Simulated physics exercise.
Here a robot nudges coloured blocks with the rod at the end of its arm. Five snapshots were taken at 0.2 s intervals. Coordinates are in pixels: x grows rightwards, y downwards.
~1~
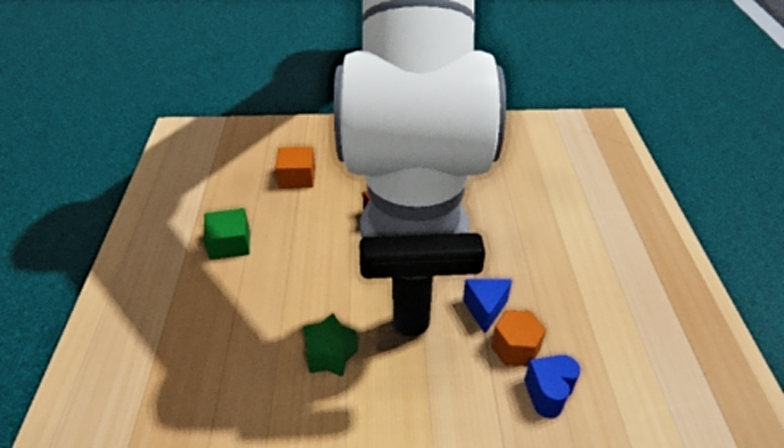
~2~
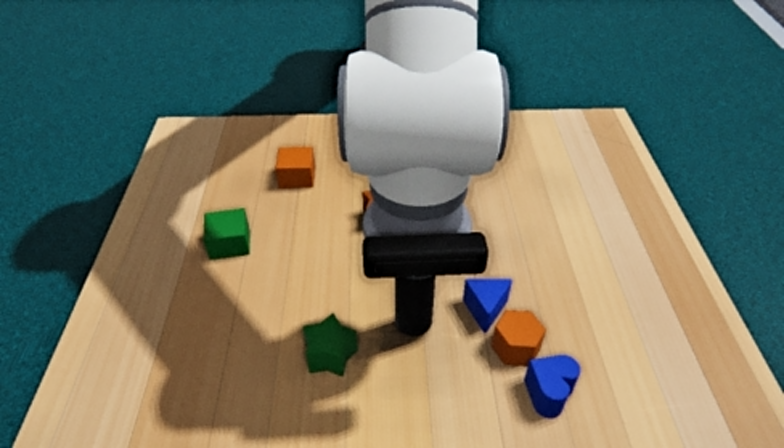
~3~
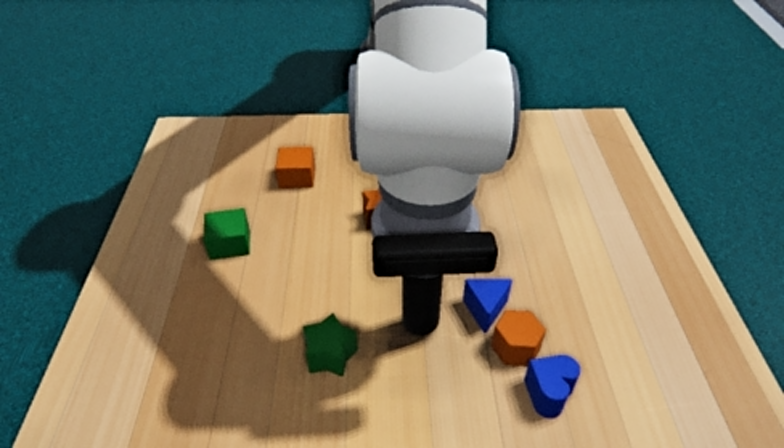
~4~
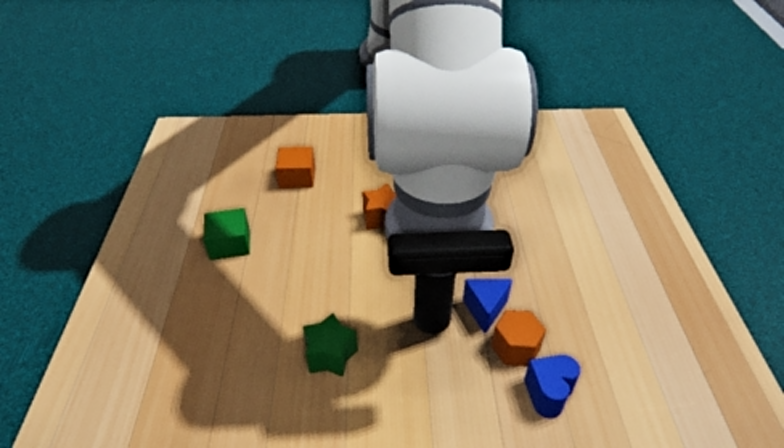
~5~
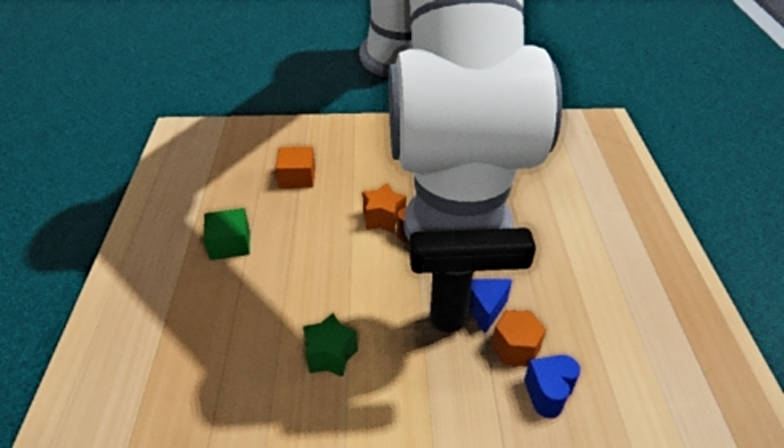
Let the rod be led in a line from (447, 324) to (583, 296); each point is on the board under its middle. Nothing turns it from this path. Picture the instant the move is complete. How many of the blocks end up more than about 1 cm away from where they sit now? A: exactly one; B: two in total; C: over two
My pick is A.
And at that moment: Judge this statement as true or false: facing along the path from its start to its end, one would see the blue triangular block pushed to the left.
True - the claim holds.
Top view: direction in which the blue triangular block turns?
Looking down: Anticlockwise.
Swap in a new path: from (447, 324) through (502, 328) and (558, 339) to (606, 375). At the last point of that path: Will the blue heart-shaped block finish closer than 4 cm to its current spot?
The answer is yes.
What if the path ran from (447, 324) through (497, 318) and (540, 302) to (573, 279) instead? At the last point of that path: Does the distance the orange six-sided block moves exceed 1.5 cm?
In short: No.
On the path given first. One third of the way, rod at (495, 307); blue triangular block at (524, 278), turned 15° anticlockwise.
Two thirds of the way, rod at (541, 297); blue triangular block at (565, 265), turned 40° anticlockwise.
At the end, rod at (585, 289); blue triangular block at (591, 251), turned 65° anticlockwise; orange six-sided block still.
